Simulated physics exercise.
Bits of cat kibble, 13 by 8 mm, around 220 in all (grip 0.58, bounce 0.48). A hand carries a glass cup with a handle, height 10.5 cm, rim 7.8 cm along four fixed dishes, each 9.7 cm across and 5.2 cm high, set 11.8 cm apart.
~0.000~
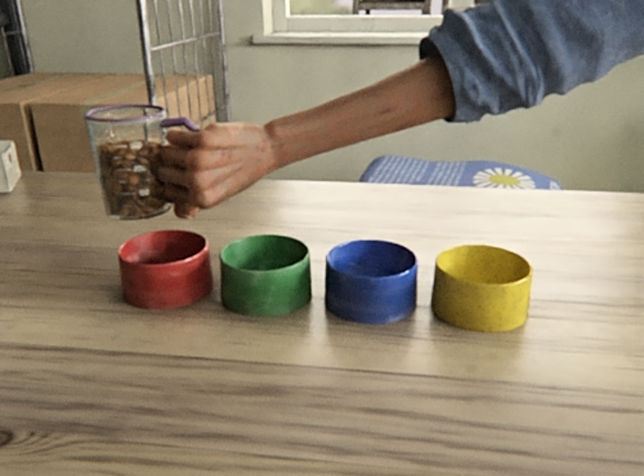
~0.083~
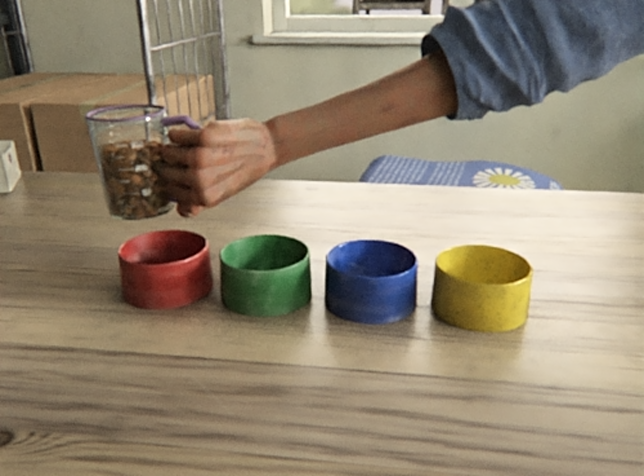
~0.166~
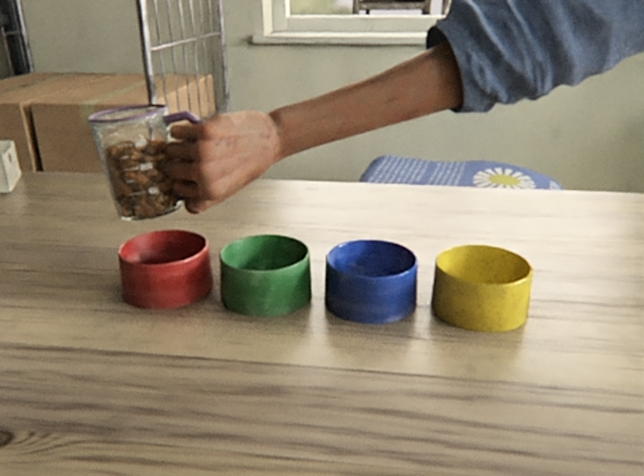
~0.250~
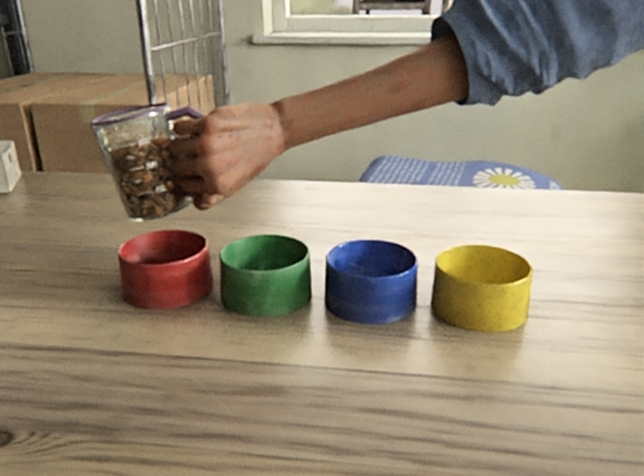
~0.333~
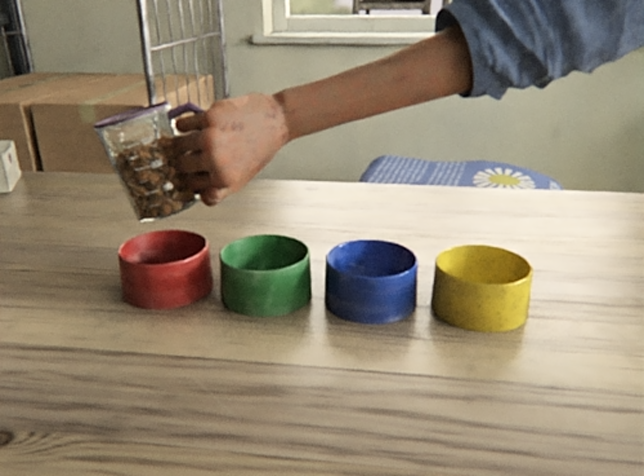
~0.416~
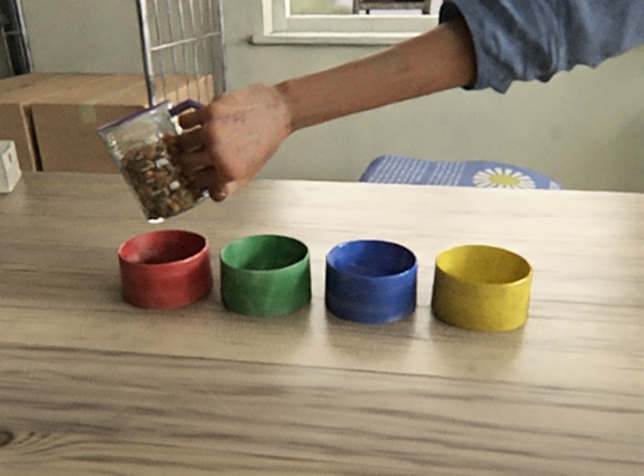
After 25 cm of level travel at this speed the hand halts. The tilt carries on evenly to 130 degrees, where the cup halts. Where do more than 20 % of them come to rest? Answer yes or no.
Red no, blue no, green yes, yellow no, counter no.
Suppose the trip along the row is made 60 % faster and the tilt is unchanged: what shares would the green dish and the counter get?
Green 30; counter 60.
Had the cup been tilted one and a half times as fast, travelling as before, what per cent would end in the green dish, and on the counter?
In that case green 0; counter 40.
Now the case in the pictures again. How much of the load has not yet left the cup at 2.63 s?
About 0 per cent.
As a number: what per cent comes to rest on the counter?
Some 15 per cent.
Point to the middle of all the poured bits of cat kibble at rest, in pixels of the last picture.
Around (256, 277).
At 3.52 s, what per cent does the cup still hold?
Some 0 per cent of the load.
After 1.75 s, tilt 95 degrees; cup holds 95 %.
Then, at 2.63 s, tilt 130 degrees; cup holds 0 %, red 5 %, green 80 %.
After 3.52 s, tilt 130 degrees; cup holds 0 %, red 5 %, green 80 %.
By 3.8 s all is still; red 5 %, blue 0 %, green 80 %, yellow 0 %, counter 15 %.
